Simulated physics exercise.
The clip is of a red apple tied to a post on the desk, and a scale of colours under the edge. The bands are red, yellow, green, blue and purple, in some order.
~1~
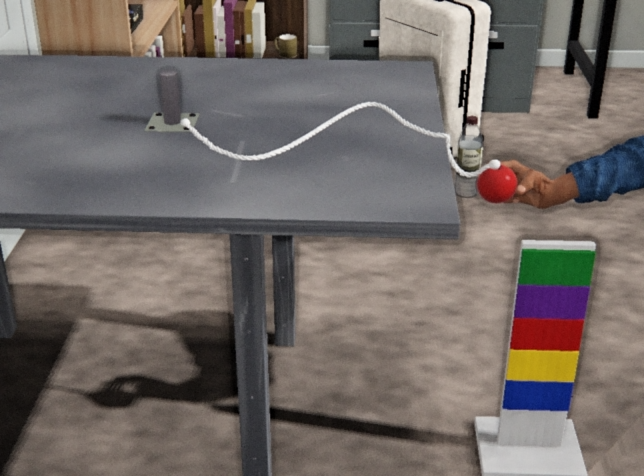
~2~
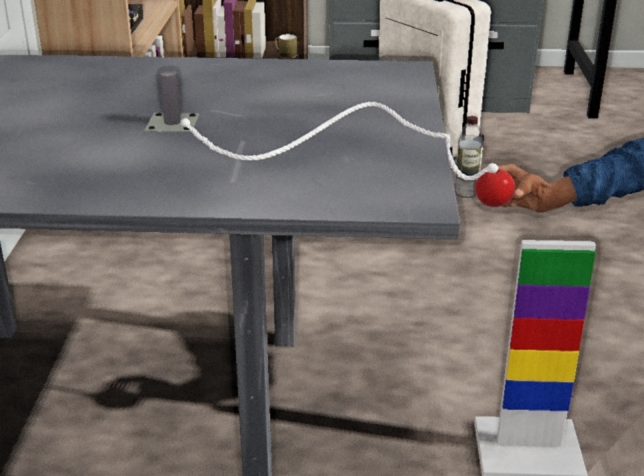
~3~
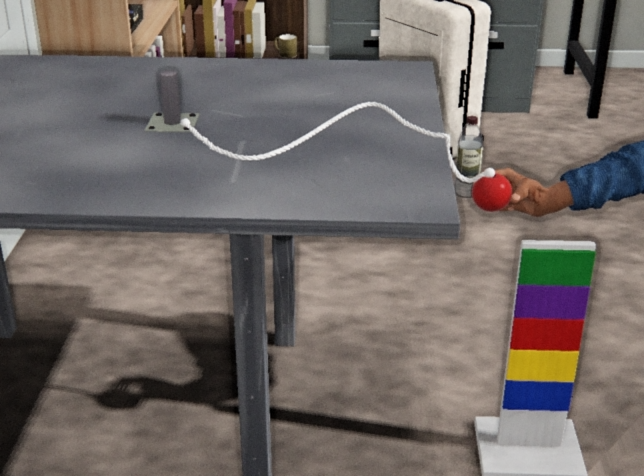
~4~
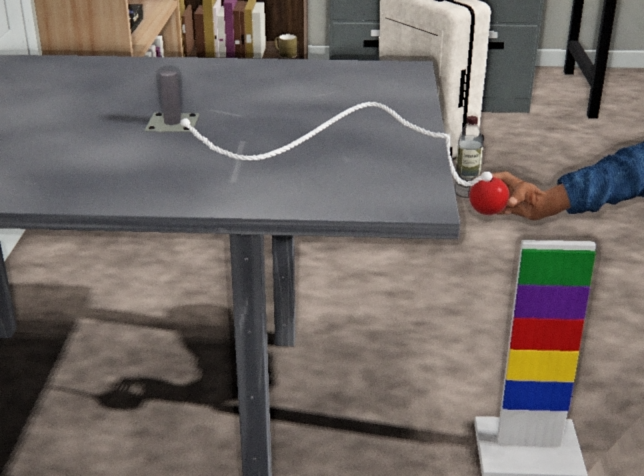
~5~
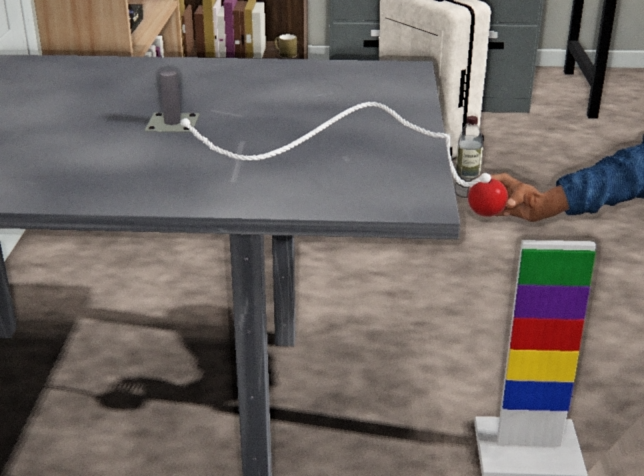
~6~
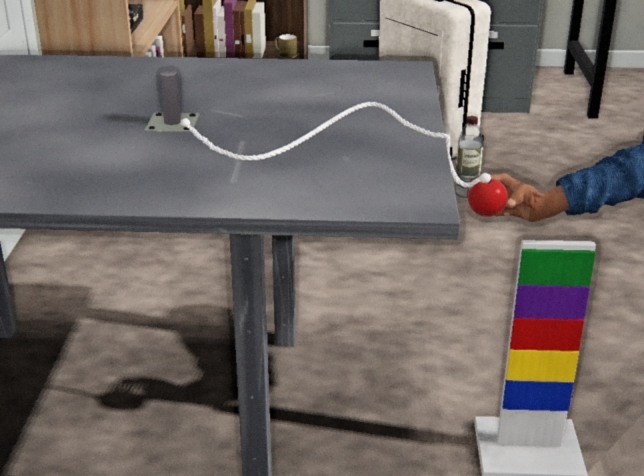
The video shows a hand holding a round red object, tied by a slack white cord to a post on a gray table, beside the right edge above a multicolored scale, lowering it slightly leftward, then keeping it nearly still.
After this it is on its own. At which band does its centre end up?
Its centre hangs level with the yellow band.
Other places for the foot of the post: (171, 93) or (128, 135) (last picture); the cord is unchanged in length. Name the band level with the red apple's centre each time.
Try by try: Red; red.
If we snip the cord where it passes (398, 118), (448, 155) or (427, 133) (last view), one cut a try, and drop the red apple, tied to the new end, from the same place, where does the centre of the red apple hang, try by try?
About (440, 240), (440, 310) and (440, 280).
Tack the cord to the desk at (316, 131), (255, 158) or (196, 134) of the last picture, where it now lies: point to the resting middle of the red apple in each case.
Try by try, around (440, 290), (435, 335) and (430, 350).
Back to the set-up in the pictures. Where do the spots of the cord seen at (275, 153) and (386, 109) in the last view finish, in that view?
Near (325, 134) and (443, 203).
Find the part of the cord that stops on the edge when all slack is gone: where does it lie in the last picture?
It lies at about (345, 114).
Soon after, apple near (460, 351); level with yellow.
After that, apple near (415, 356); level with yellow.
In the end, apple near (430, 360); level with yellow. Its middle rests at the yellow band.
